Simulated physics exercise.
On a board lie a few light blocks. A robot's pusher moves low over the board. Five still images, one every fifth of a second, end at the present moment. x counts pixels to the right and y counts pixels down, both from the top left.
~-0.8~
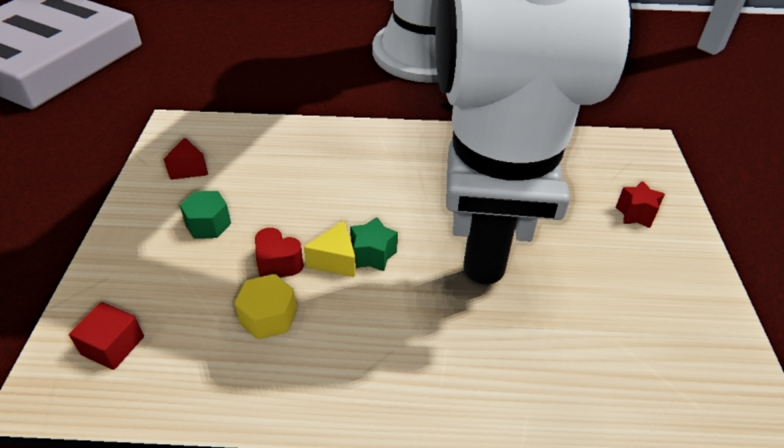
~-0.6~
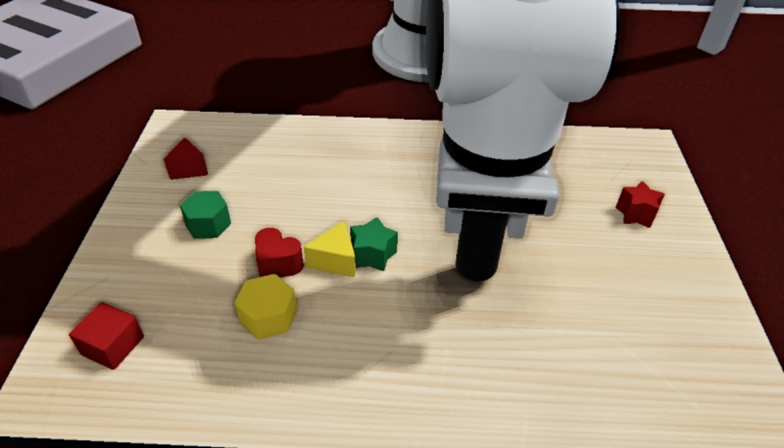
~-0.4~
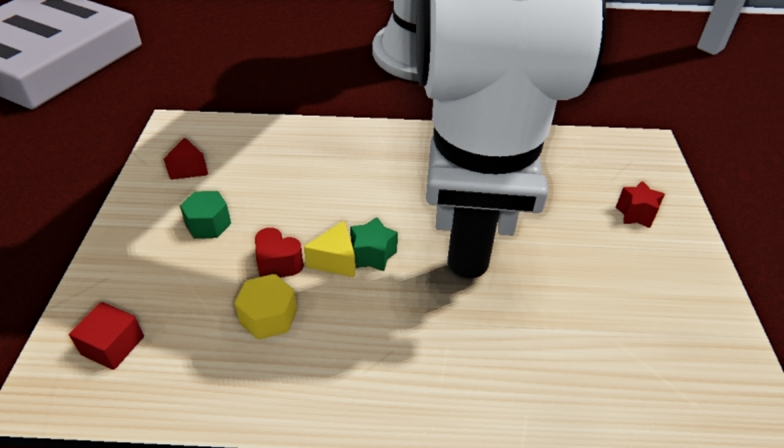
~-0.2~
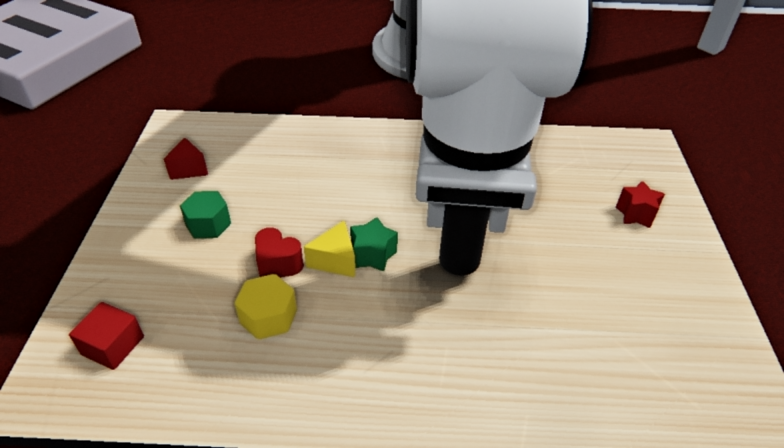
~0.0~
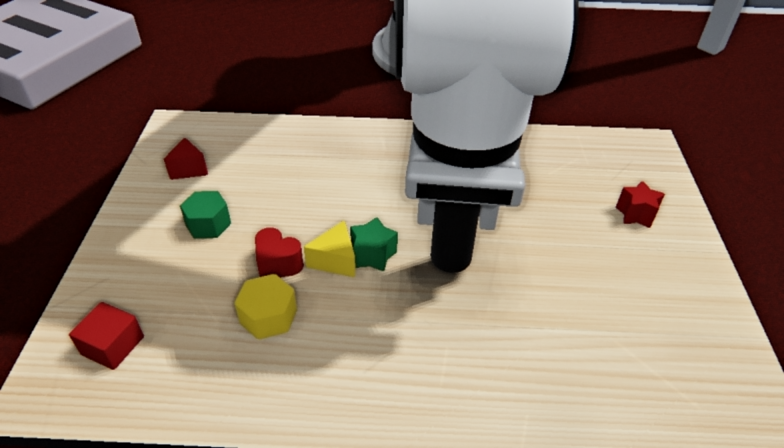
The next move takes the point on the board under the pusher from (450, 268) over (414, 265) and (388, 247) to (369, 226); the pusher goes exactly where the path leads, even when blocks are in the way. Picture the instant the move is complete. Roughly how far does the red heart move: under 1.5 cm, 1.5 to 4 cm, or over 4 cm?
It's set to move under 1.5 cm.
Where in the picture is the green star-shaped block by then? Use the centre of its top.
At pixel (333, 216).
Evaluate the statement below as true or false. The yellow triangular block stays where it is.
Verdict: False.
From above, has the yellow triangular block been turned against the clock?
Going by the path, yes.
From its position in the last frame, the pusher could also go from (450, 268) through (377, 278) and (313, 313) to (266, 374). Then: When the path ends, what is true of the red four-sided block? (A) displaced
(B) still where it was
That would be B.
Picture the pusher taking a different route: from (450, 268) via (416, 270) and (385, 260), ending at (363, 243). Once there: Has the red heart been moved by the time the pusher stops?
Yes.
On the path given first. One third of the way, pusher (413, 255); nothing pushed yet.
Two thirds of the way, pusher (388, 237); red heart (270, 245), turned 15° clockwise; yellow triangular block (318, 241), turned 25° anticlockwise; green star-shaped block (347, 223), turned 30° anticlockwise.
At the end, pusher (368, 217); red heart (270, 245), turned 15° clockwise; yellow triangular block (313, 241), turned 40° anticlockwise; green star-shaped block (333, 216), turned 50° anticlockwise.
